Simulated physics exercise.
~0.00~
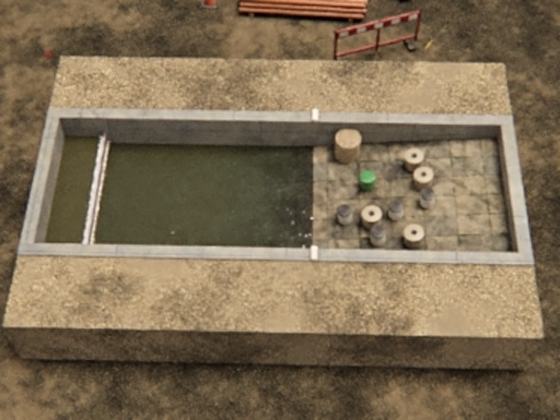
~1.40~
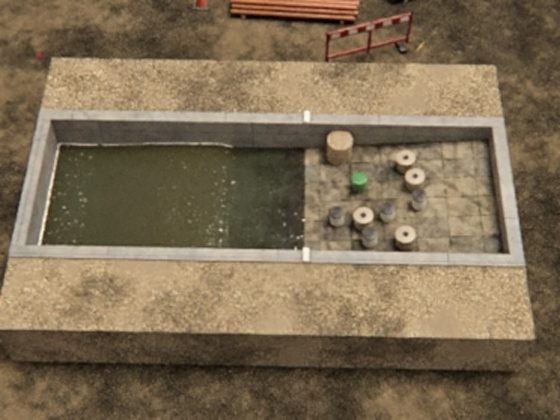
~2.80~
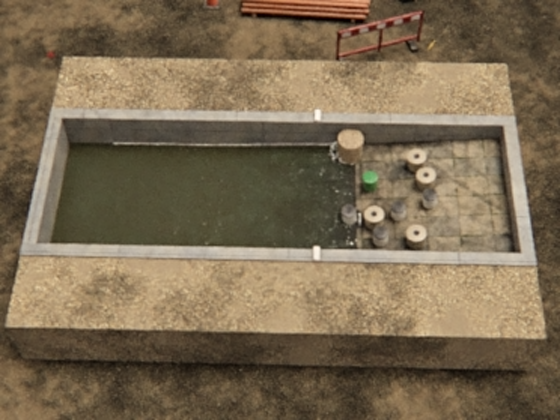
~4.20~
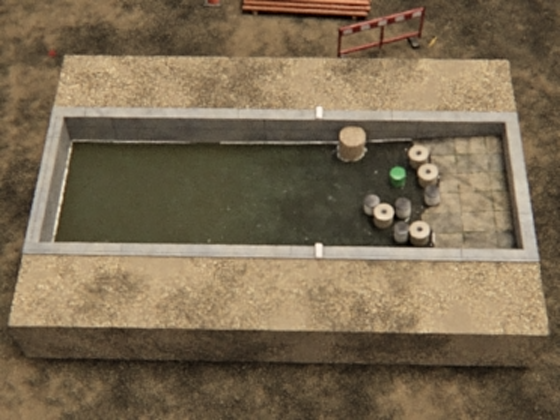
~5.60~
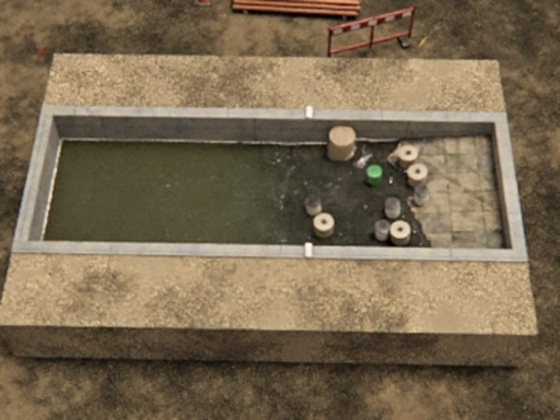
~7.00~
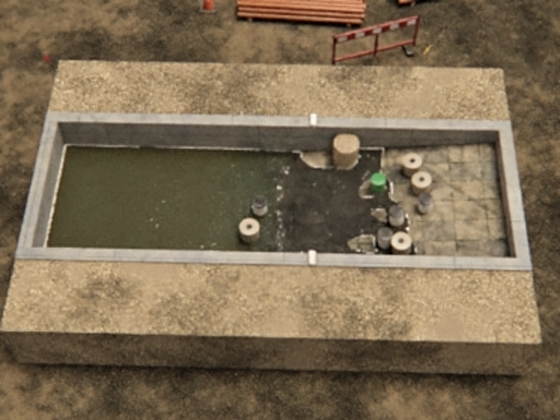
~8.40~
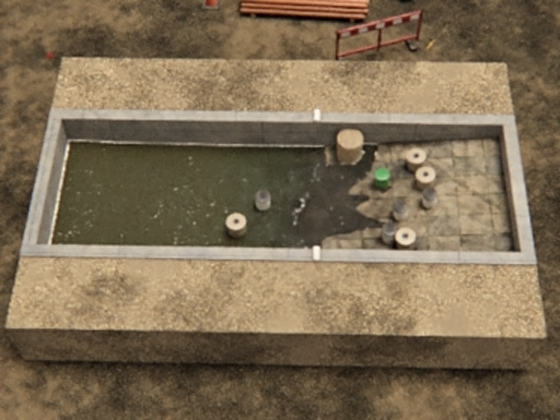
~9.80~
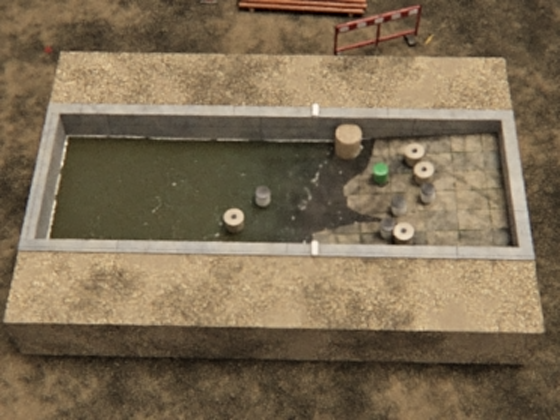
In the video, water held behind a white board at the left of a walled basin surges right among tubs and pails on a paved ramp, then drains back, carrying one tub and one pail left, where they float while the green pail stays on the ramp.
